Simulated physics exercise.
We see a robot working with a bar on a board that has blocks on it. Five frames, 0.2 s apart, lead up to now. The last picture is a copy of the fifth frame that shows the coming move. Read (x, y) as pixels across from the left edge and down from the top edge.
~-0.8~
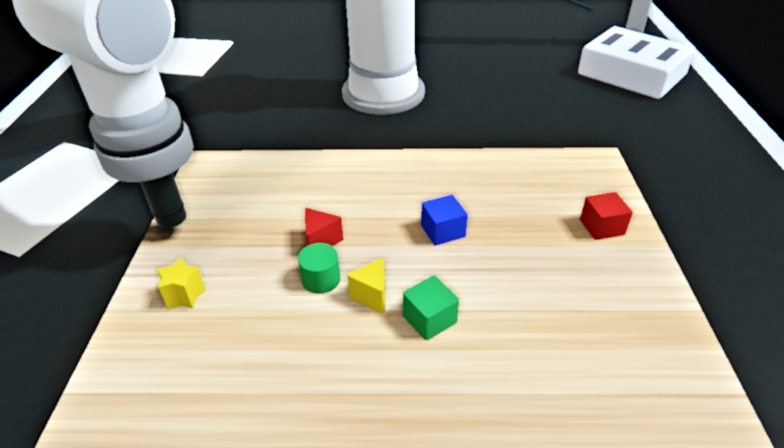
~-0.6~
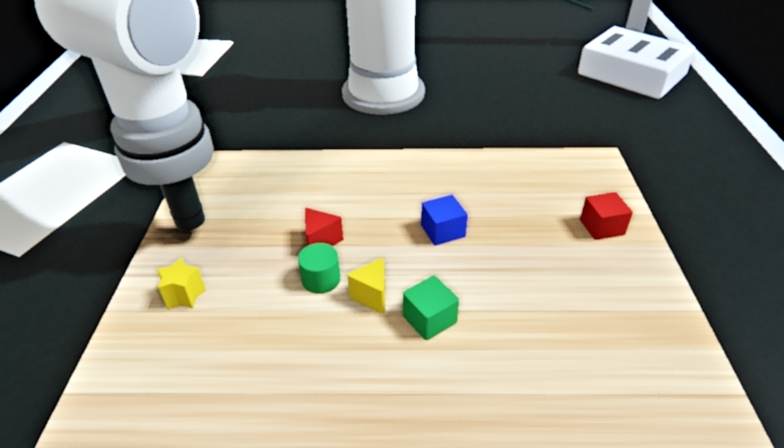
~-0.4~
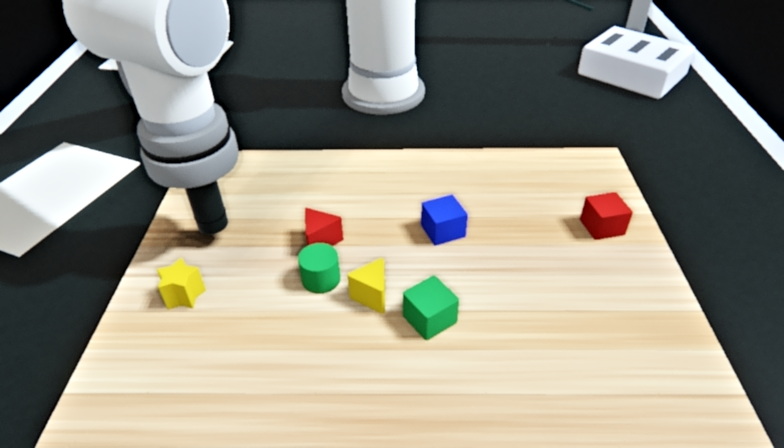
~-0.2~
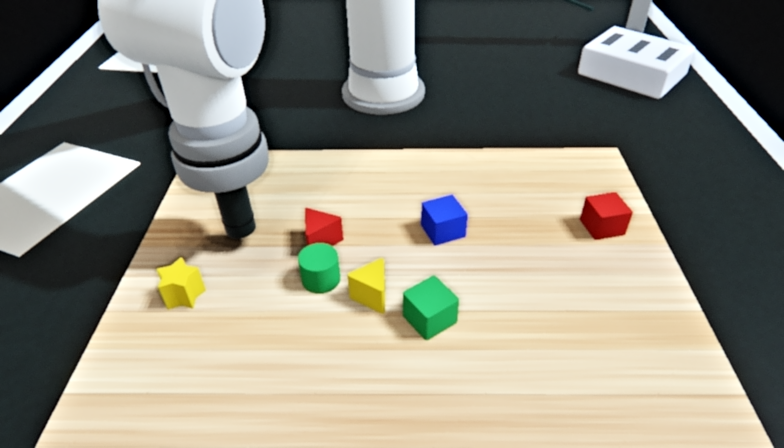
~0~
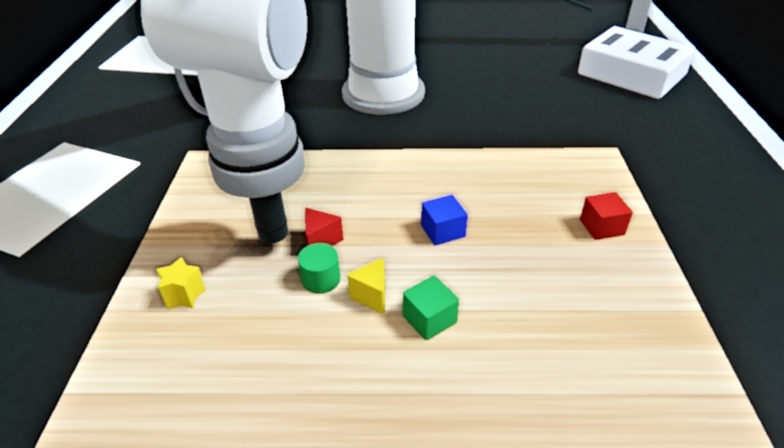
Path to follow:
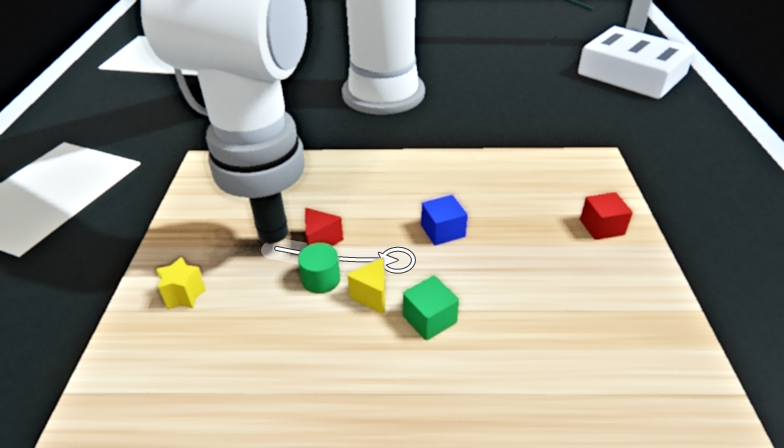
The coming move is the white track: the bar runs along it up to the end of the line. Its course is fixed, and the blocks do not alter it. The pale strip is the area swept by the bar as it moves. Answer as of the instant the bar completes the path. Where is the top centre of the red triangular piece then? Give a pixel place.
I'd guess (348, 217).
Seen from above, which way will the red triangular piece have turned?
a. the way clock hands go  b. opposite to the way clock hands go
b.
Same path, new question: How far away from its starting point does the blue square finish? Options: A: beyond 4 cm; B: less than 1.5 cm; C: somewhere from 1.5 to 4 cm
B.
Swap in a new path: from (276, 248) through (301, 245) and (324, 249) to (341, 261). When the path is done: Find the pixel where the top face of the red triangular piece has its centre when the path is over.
Its top middle: (356, 220).
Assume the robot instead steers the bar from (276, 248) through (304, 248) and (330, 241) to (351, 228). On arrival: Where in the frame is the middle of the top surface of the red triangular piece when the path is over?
That would be at about pixel (375, 199).
The line goes from (276, 248) through (335, 258) to (398, 260).
The first path, step by step. One third of the way, bar (313, 241); red triangular piece (333, 219), turned 40° anticlockwise.
Two thirds of the way, bar (355, 245); red triangular piece (348, 217), turned 75° anticlockwise; green circular block (327, 261).
At the end, bar (398, 246); red triangular piece (348, 217), turned 75° anticlockwise; green circular block (327, 261); yellow triangular piece unmoved; blue square unmoved.
